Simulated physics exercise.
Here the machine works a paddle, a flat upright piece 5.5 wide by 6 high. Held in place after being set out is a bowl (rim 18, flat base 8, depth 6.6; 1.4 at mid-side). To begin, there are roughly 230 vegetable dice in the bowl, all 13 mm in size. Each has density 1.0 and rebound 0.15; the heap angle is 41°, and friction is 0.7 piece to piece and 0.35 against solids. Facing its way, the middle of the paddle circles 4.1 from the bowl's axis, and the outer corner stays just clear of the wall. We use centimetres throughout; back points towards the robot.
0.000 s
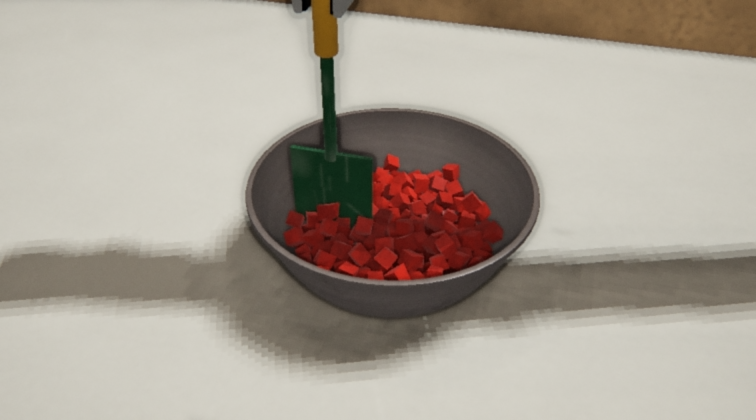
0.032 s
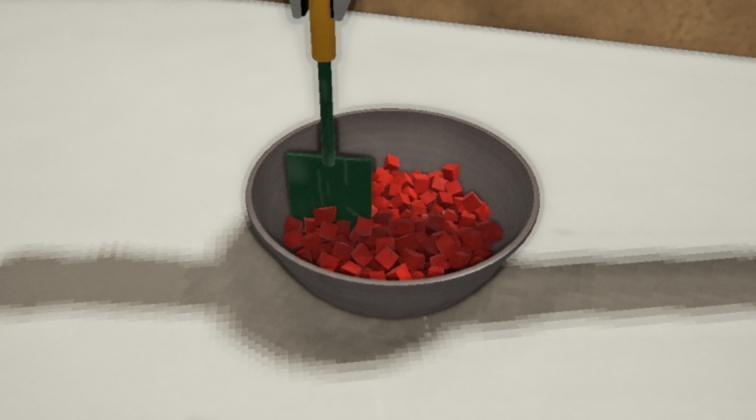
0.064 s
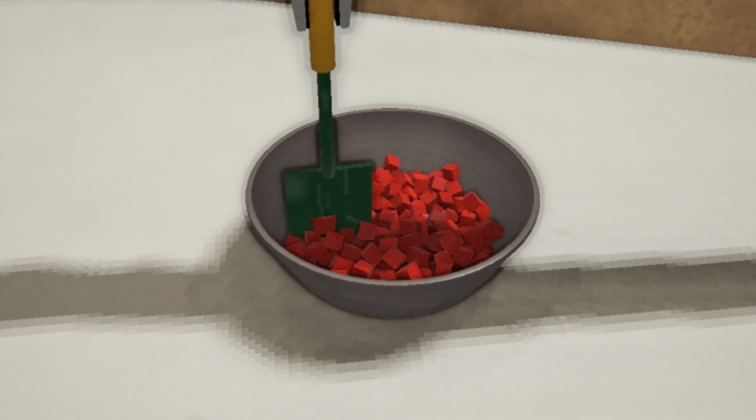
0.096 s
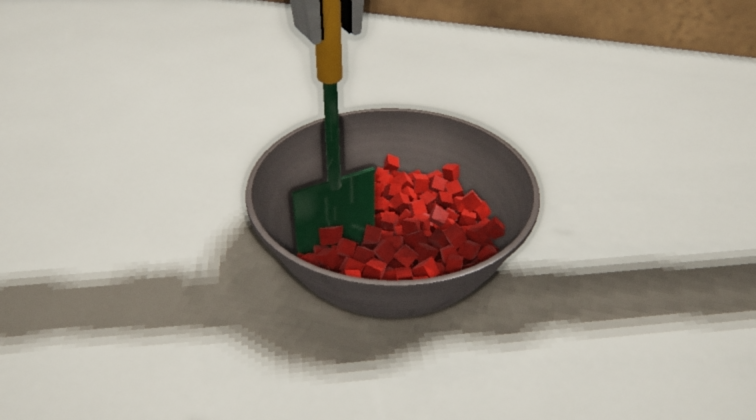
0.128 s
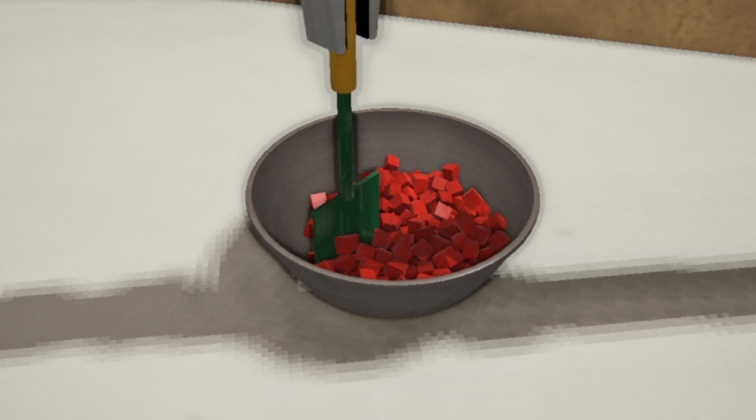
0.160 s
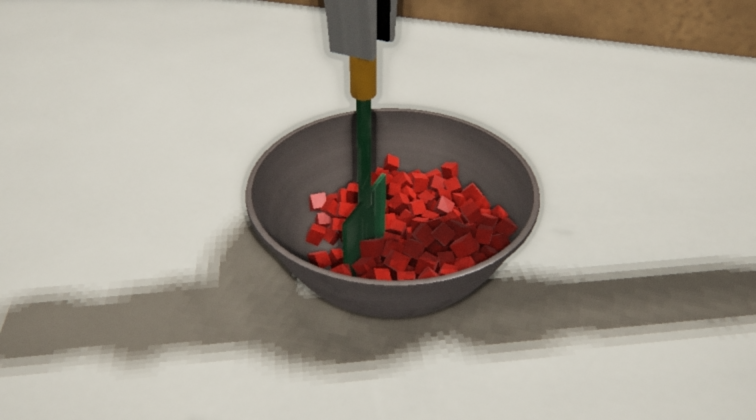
At first, a gripper holds a green paddle with its flat face showing at the left side of a gray bowl of red cubes. The paddle shifts slightly toward the viewer, then turns and sweeps right through the cubes until it appears nearly edge-on, with some cubes now lying to its left.
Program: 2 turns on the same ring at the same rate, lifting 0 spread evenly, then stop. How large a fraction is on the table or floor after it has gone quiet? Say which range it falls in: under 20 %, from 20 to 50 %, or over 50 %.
It falls from 20 to 50 %.
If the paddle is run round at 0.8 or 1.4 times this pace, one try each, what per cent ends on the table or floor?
About 25 and 55 per cent.
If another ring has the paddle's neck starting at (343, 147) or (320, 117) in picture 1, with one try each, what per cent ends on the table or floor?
Near 25 and 30 in a hundred, one try each.
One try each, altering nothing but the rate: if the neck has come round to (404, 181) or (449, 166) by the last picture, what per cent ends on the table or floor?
Some 55 and 75 per cent respectively.
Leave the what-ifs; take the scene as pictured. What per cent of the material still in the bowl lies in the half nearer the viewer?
Some 75 per cent.
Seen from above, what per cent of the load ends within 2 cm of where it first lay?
Around 5 in a hundred.
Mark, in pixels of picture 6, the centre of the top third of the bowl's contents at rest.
Centre of top third: Approx. (351, 262).
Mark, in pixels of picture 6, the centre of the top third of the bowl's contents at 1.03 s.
Estimated centre: (437, 143).
By 0.60 s, 332° round, highest piece 9 above the table; 201 in the bowl, 17 on the table or floor, 8 in flight or on the tool.
By 1.03 s, 223° round, highest piece 9 above the table; 167 in the bowl, 55 on the table or floor, 4 in flight or on the tool.
By 1.45 s, 0° round, highest piece 5 above the table; 154 in the bowl, 72 on the table or floor.
By 2.15 s, 0° round, highest piece 5 above the table; 154 in the bowl, 72 on the table or floor.
Final count, 154 in the bowl, 72 on the table or floor. That is 32 % on the table or floor.
